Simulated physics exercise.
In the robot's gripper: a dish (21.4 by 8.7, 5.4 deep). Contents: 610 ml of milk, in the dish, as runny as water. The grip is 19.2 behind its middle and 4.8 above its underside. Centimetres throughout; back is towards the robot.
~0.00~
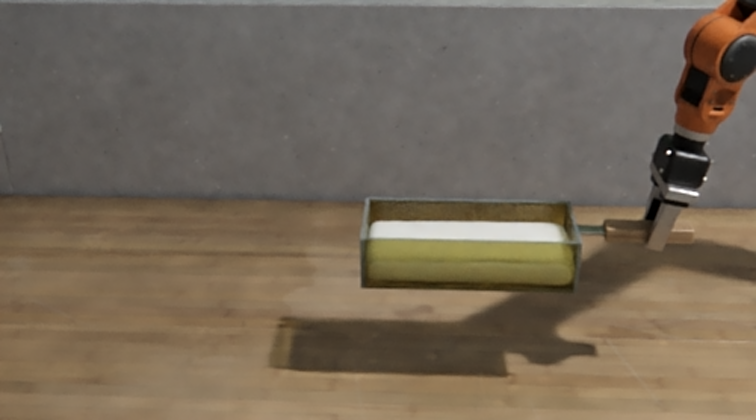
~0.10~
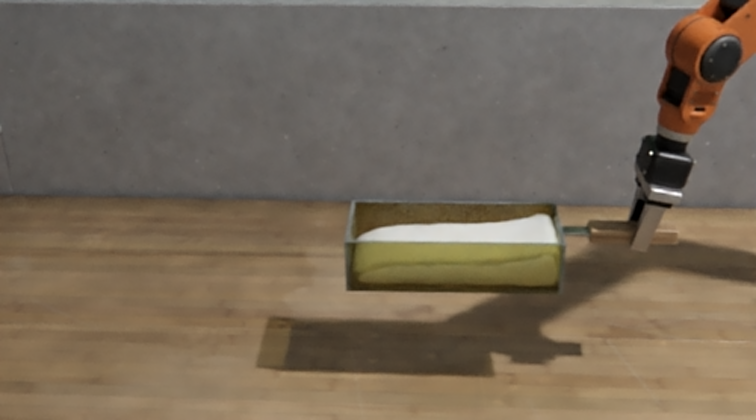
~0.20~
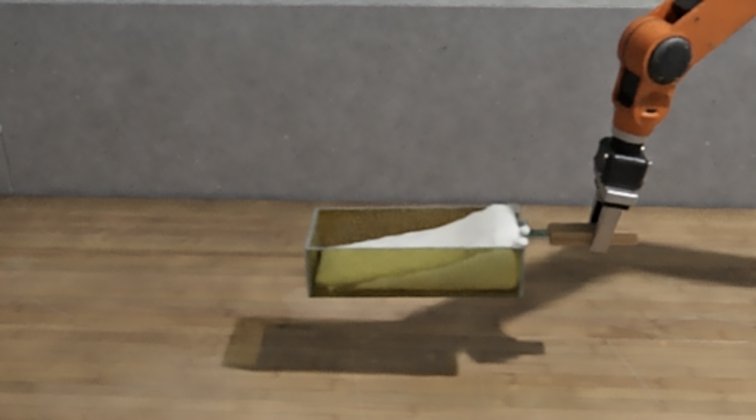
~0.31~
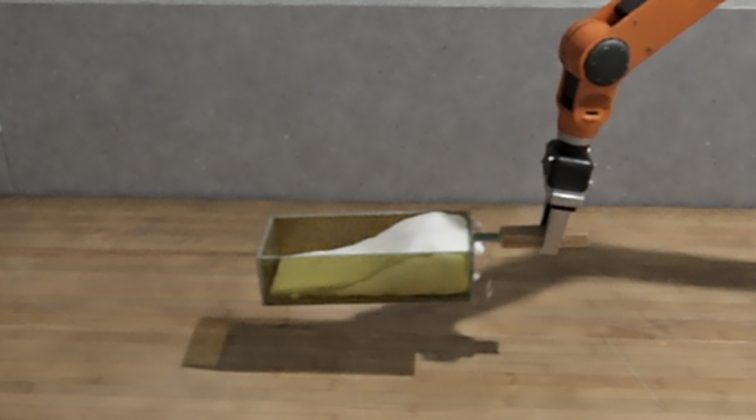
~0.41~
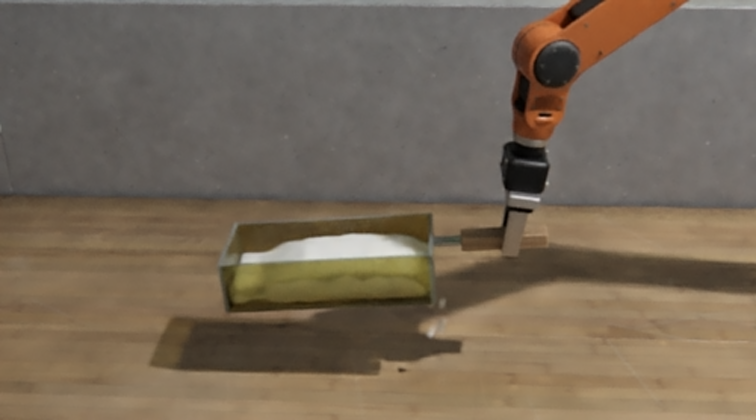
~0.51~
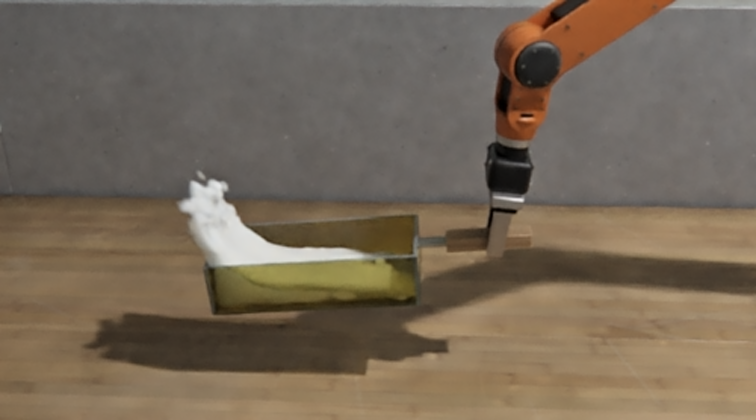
Above a wooden tabletop, an orange robot arm carried a clear dish of white liquid leftward, tilting it slightly; the liquid piled up at the right, then surged left and splashed over the far end.
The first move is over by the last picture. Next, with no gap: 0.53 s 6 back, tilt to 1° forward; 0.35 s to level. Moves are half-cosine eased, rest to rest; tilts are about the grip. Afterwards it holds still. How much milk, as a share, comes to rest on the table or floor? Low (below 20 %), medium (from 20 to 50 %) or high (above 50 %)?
On the table or floor the share is medium, from 20 to 50 %.
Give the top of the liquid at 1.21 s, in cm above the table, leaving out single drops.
Up to some 15 cm.
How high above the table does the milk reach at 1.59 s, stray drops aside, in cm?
Up to some 15 cm.
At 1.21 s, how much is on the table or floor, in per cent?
Near 35 %.
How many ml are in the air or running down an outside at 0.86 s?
About 10 ml.
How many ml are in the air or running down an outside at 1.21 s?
Some 5 ml.
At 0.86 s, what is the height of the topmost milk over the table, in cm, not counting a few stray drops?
About 14 cm.
After 0.86 s, tilted 2° forward, liquid up to 15 above the table; 395 ml in the dish, 200 ml on the table or floor, 10 ml in the air or running down outside.
After 1.21 s, level, liquid up to 15 above the table; 395 ml in the dish, 210 ml on the table or floor, 5 ml in the air or running down outside.
After 1.59 s, level, liquid up to 15 above the table; 395 ml in the dish, 215 ml on the table or floor.
After 2.39 s, level, liquid up to 14 above the table; 395 ml in the dish, 215 ml on the table or floor.
At rest, 395 ml in the dish, 215 ml on the table or floor. That is 35 % on the table or floor.
